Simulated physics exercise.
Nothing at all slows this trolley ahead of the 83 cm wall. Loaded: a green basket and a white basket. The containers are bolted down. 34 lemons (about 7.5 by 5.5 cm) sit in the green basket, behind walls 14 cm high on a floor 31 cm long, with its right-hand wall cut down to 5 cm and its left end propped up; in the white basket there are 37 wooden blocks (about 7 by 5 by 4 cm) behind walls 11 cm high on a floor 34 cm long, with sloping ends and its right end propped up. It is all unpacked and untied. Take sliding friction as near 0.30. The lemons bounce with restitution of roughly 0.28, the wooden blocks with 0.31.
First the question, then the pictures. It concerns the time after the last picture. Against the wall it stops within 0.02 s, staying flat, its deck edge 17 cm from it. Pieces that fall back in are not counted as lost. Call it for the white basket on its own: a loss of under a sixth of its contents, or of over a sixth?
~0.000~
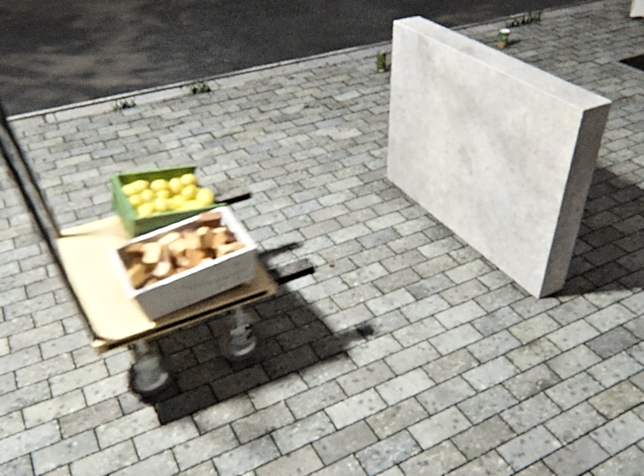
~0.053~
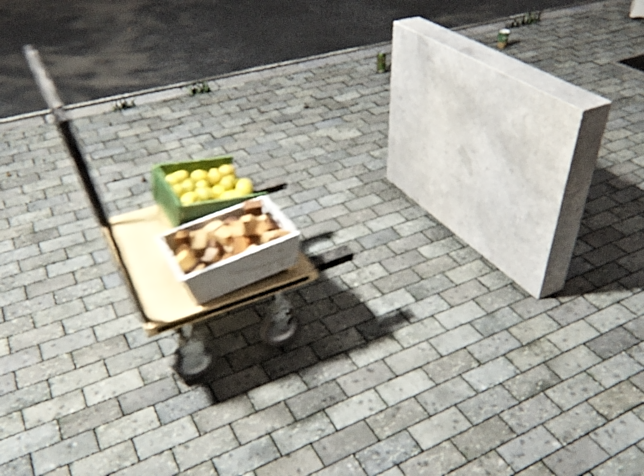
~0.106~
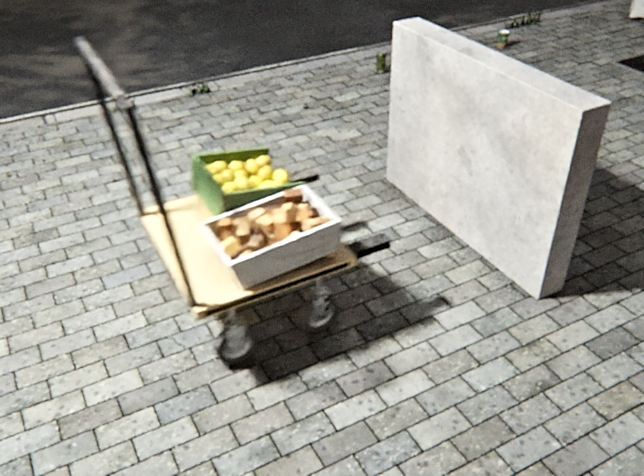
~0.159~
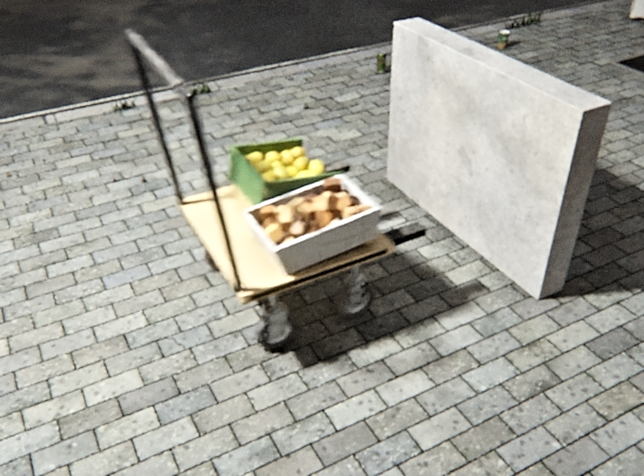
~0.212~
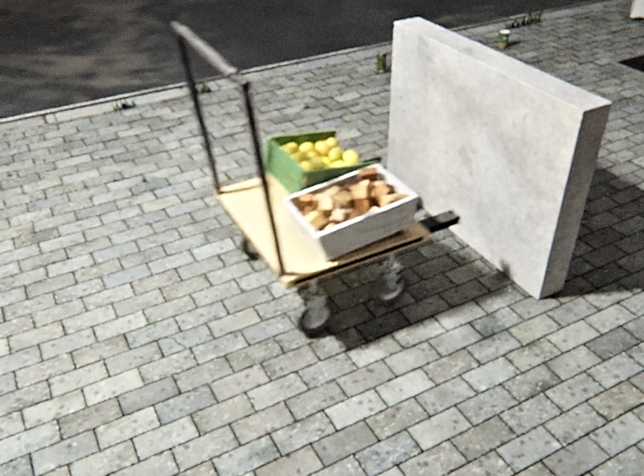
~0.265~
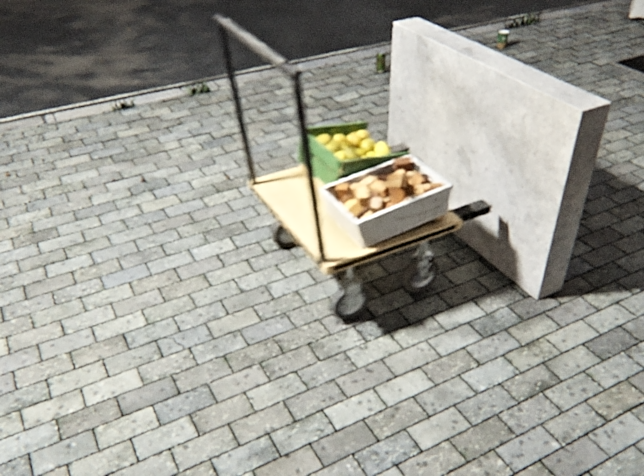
Under a sixth.
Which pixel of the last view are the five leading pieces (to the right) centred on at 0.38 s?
Centre: Approx. (430, 133) px.
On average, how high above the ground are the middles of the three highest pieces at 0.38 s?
Height, averaged: Around 62 cm.
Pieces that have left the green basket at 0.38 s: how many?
Green basket: About 8.
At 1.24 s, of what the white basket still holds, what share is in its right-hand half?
Share in that half: About 60 %.
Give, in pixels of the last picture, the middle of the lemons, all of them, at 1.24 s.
Centred roughly at (378, 226).
After 0.28 s, impact.
After 0.38 s, green basket 27 in, 7 out and white basket 37 in, 0 out.
After 0.50 s, green basket 19 in, 15 out and white basket 34 in, 3 out.
After 0.73 s, green basket 16 in, 18 out and white basket 34 in, 3 out.
Final count (at 1.24 s), green basket 16 in, 18 out and white basket 34 in, 3 out. Asked share, 3 of 37, 8 per cent.
